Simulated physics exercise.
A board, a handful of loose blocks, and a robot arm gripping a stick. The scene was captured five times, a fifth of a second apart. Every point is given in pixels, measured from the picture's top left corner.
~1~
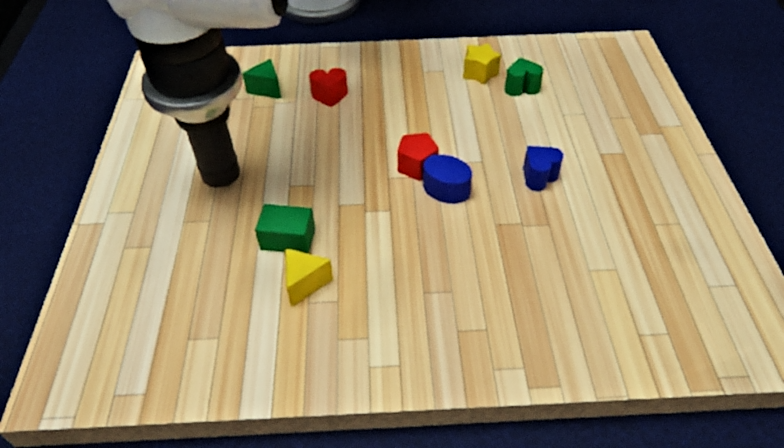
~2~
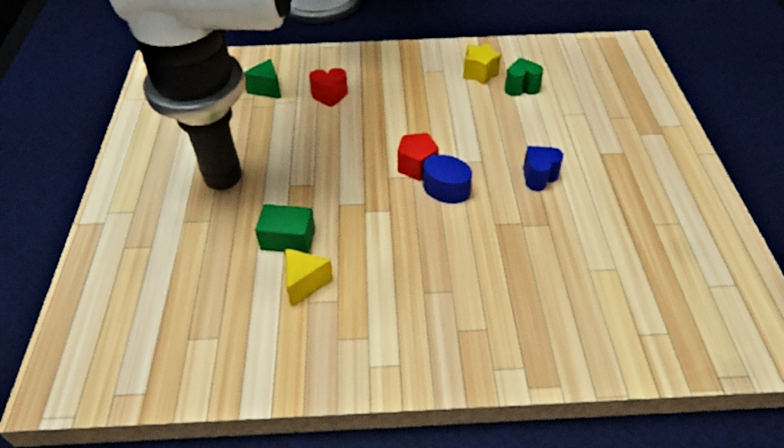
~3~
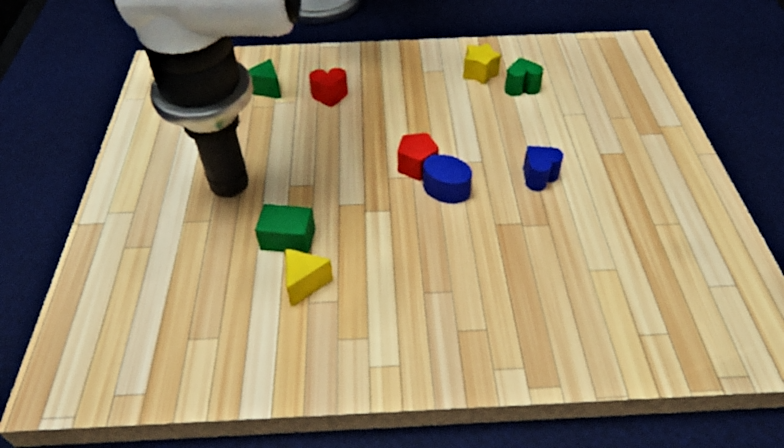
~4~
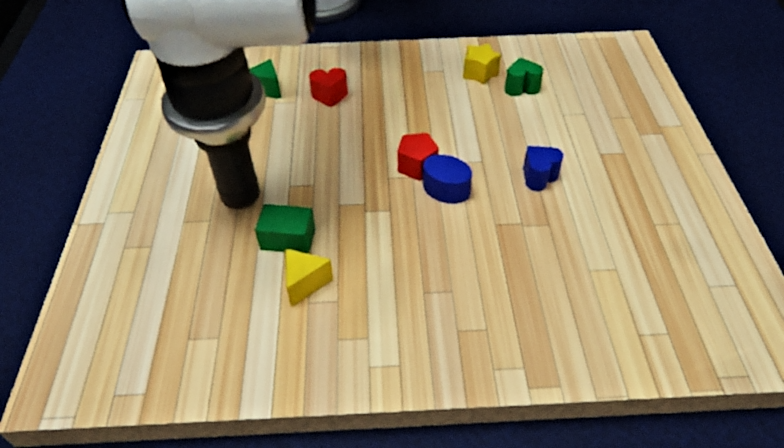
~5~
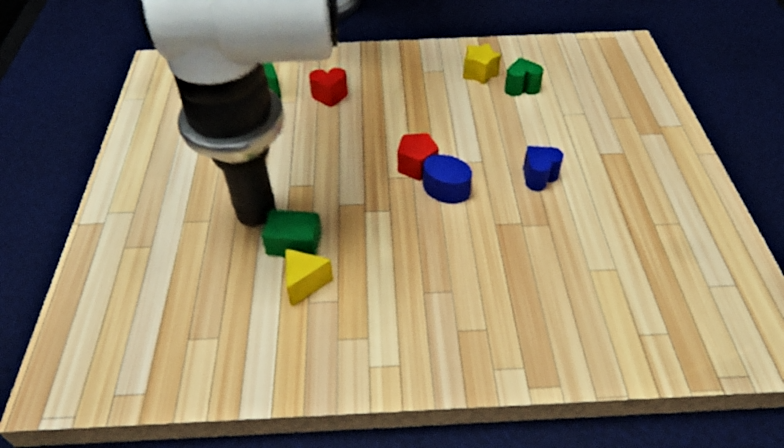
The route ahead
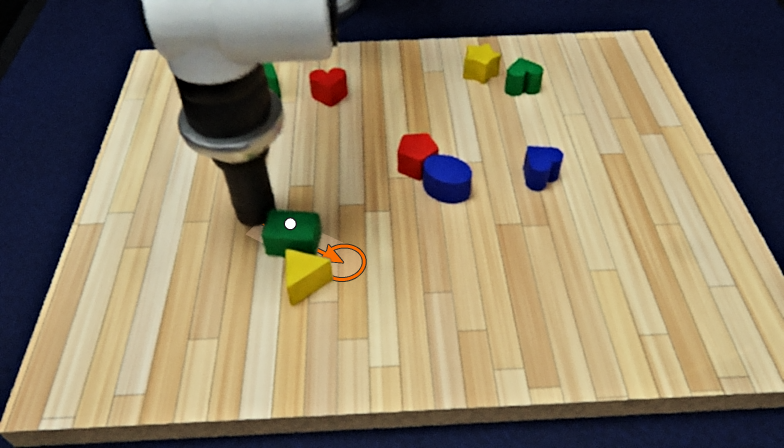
Robot arm moving a dark stick down and right across a wooden board, nudging a green rectangular block slightly right.
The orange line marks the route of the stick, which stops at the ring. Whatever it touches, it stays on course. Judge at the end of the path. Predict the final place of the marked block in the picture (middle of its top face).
My best guess is (360, 278).
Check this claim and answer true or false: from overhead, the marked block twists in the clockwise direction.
True - the claim holds.
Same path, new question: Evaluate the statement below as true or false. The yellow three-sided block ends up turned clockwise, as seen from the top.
Answer: True.
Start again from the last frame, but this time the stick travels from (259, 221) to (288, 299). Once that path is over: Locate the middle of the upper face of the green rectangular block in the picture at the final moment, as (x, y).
Its top centre is at about (328, 260).
Path on the board, from (259, 221) to (343, 262); the dot is on the green rectangular block.
The first path, step by step. Halfway along, stick at (298, 233); green rectangular block at (327, 249), turned 25° clockwise; yellow three-sided block at (303, 272), turned 15° clockwise.
At the end, stick at (342, 254); green rectangular block at (360, 278), turned 60° clockwise; yellow three-sided block at (303, 273), turned 25° clockwise.
